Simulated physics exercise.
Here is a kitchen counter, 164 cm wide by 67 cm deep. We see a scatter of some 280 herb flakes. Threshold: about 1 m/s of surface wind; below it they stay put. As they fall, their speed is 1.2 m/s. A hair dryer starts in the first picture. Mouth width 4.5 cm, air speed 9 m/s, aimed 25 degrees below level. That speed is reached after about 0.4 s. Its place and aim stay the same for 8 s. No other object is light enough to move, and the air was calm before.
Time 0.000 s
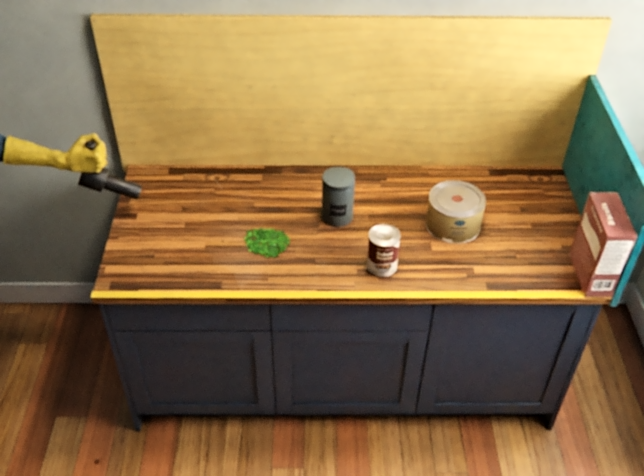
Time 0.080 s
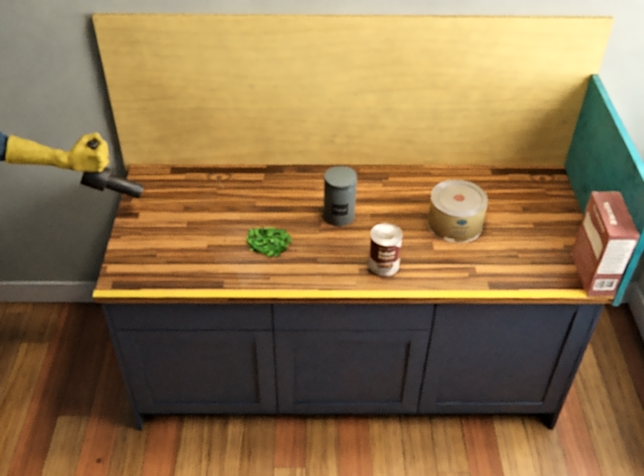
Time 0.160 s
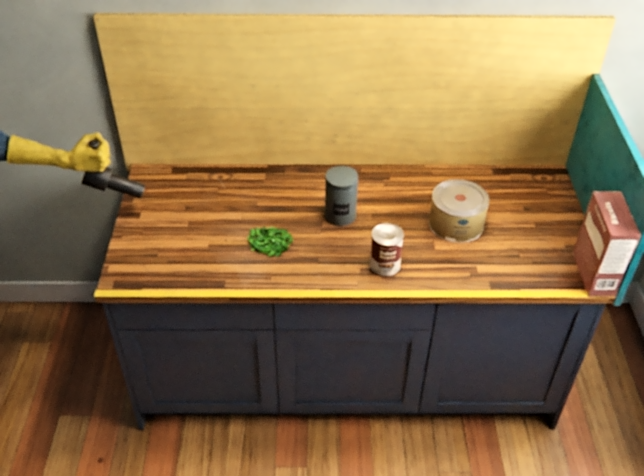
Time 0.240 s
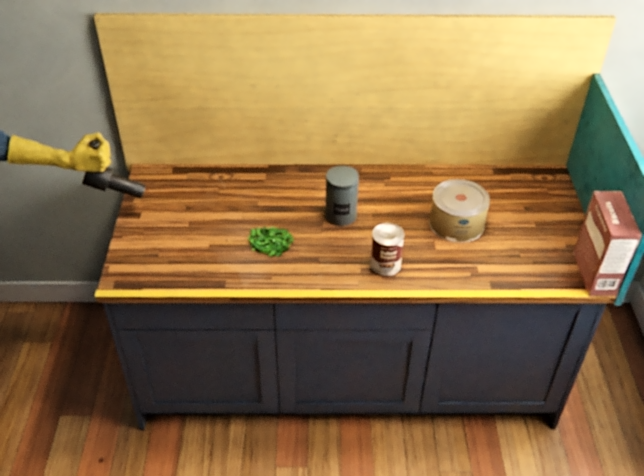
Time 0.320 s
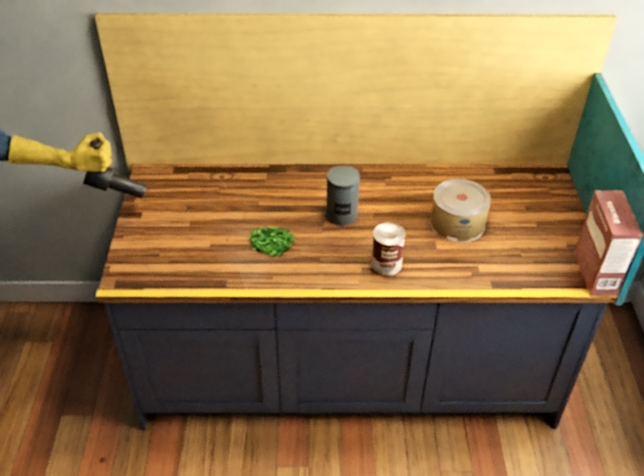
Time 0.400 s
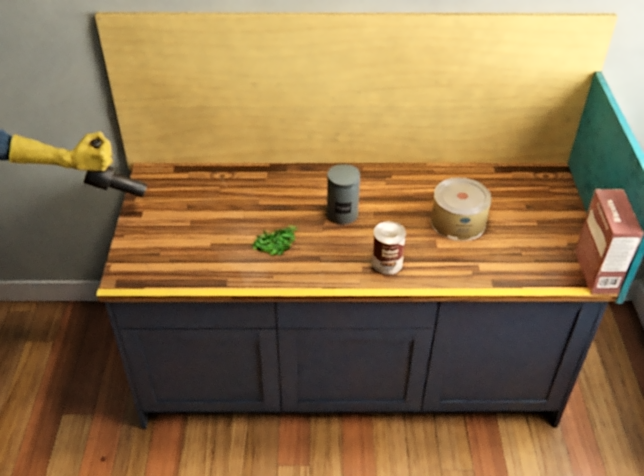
To begin with, a yellow-gloved hand holds a dark nozzle at the left of a striped wooden counter, where green flakes lie in a small pile near a jar, two tins and a red box. The pile stays nearly still, then a few flakes shift slightly right.
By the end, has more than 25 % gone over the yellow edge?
I'm expecting the count past that edge to surpass a quarter.
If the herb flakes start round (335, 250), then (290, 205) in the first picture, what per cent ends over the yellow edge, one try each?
Taking the two spots in order, I'd say around 30 percent and then 1 percent.
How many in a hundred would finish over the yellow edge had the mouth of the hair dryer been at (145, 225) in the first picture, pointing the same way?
About 10 %.
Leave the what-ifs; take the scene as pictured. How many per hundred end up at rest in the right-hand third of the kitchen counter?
Around 40 per cent.
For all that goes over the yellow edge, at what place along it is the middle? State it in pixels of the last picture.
(403, 295).
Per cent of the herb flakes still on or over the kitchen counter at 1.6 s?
Roughly 70 per cent.
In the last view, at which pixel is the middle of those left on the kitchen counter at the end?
Their middle sits at about (517, 284) in the last picture.
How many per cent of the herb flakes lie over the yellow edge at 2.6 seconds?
Roughly 40 in a hundred by then.
After 1.6 s, 30 % are over the yellow edge; the middle of those still in play is near (482, 273); 37 % have settled or left.
After 2.6 s, 38 % are over the yellow edge; the middle of those still in play is near (503, 276); 49 % have settled or left.
After 4.4 s, 42 % are over the yellow edge; the middle of those still in play is near (517, 284); 61 % have settled or left.
After 8.0 s, at the end, 47 % are over the yellow edge; the middle of those still in play is near (517, 284).
